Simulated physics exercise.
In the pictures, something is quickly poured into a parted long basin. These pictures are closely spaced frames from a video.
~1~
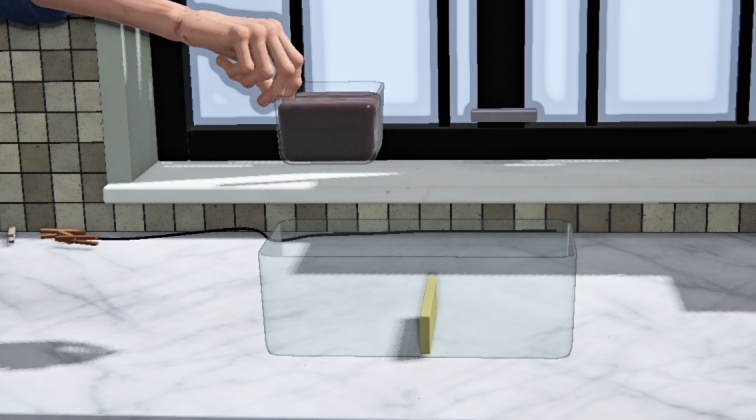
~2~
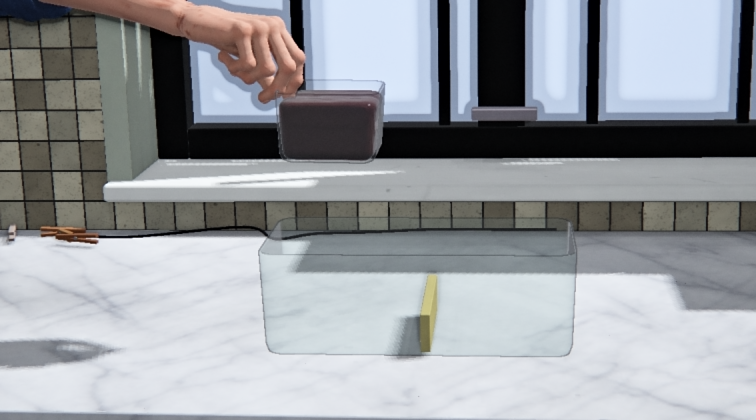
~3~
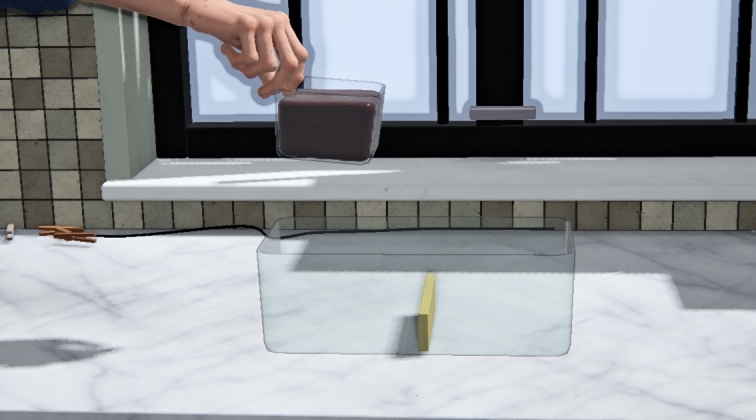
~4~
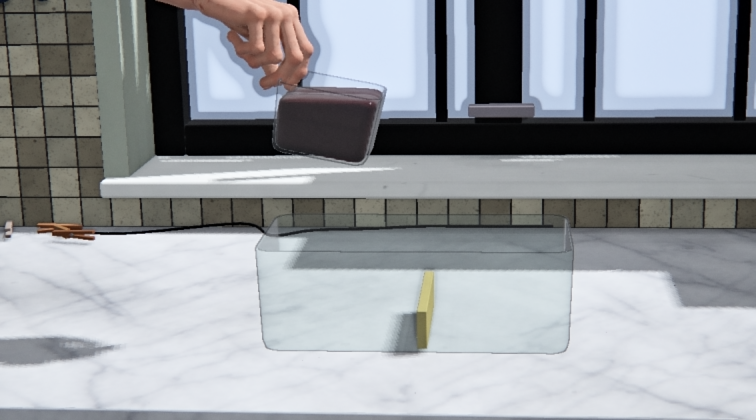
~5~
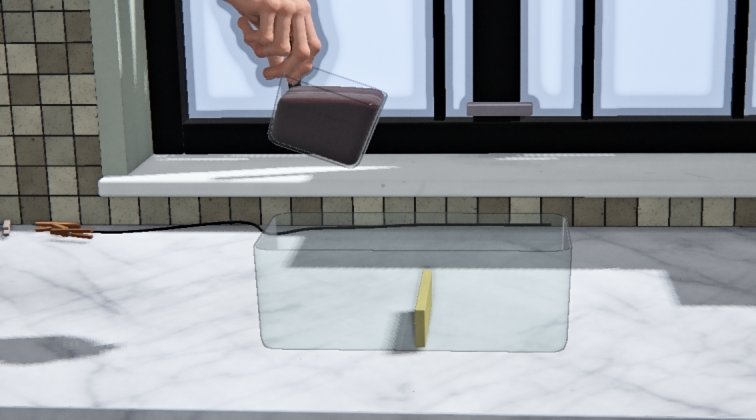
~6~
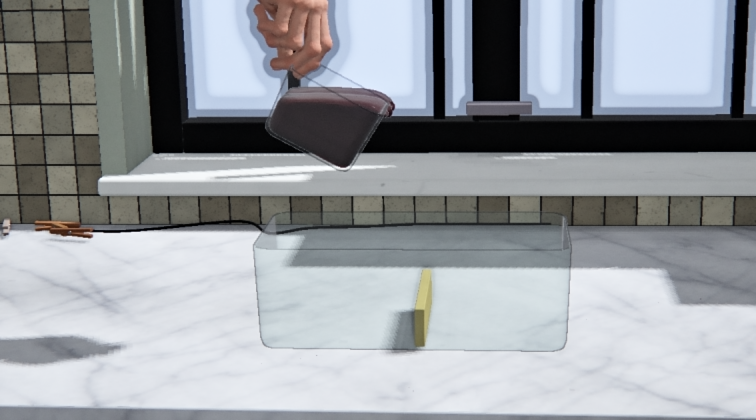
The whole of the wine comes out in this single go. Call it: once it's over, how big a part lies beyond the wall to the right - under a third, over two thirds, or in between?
Over two thirds.
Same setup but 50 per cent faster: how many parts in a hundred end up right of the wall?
It comes to around 75 per cent.
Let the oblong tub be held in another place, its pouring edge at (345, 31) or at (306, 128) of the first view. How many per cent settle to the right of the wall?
In order: Close to 60 and 5 percent.
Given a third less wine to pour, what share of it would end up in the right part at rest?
Some 60 parts in a hundred, give or take.
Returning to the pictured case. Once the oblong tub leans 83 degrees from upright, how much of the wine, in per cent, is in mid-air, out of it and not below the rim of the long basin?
About 35 %.
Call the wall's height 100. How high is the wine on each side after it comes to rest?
About 10 per cent on the left and 50 per cent on the right.
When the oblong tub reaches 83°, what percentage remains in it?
I'd put it near 40 %.
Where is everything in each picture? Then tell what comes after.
The first picture shows tilt 0°; pouring edge (380, 90); surface from (283, 99) to (379, 99); the long basin's rim runs from (269, 239) to (573, 239); the wall's top is at (429, 297).
The second picture shows tilt 1°; pouring edge (381, 90); surface from (285, 97) to (380, 97).
The third picture shows tilt 5°; pouring edge (382, 92); surface from (284, 96) to (380, 97).
The fourth picture shows tilt 11°; pouring edge (383, 95); surface from (285, 93) to (381, 96).
The fifth picture shows tilt 19°; pouring edge (384, 102); surface from (283, 94) to (384, 96).
The sixth picture shows tilt 29°; pouring edge (385, 111); surface from (282, 96) to (383, 100); 3 per cent is over the edge.
A moment on, the oblong tub is tipped on its side and 39 per cent is still to pour, 1 is left of the wall and 24 right of it.
Next, the oblong tub is tipped right over and 9 per cent is still to pour, 9 is left of the wall and 74 right of it.
Then the oblong tub is tipped right over and 1 per cent is still to pour, 20 is left of the wall and 76 right of it.
Later the oblong tub is tipped right over and 0 per cent is still to pour, 23 is left of the wall and 76 right of it.
In the end 23 per cent lies left of the wall, 76 right of it and 1 outside.
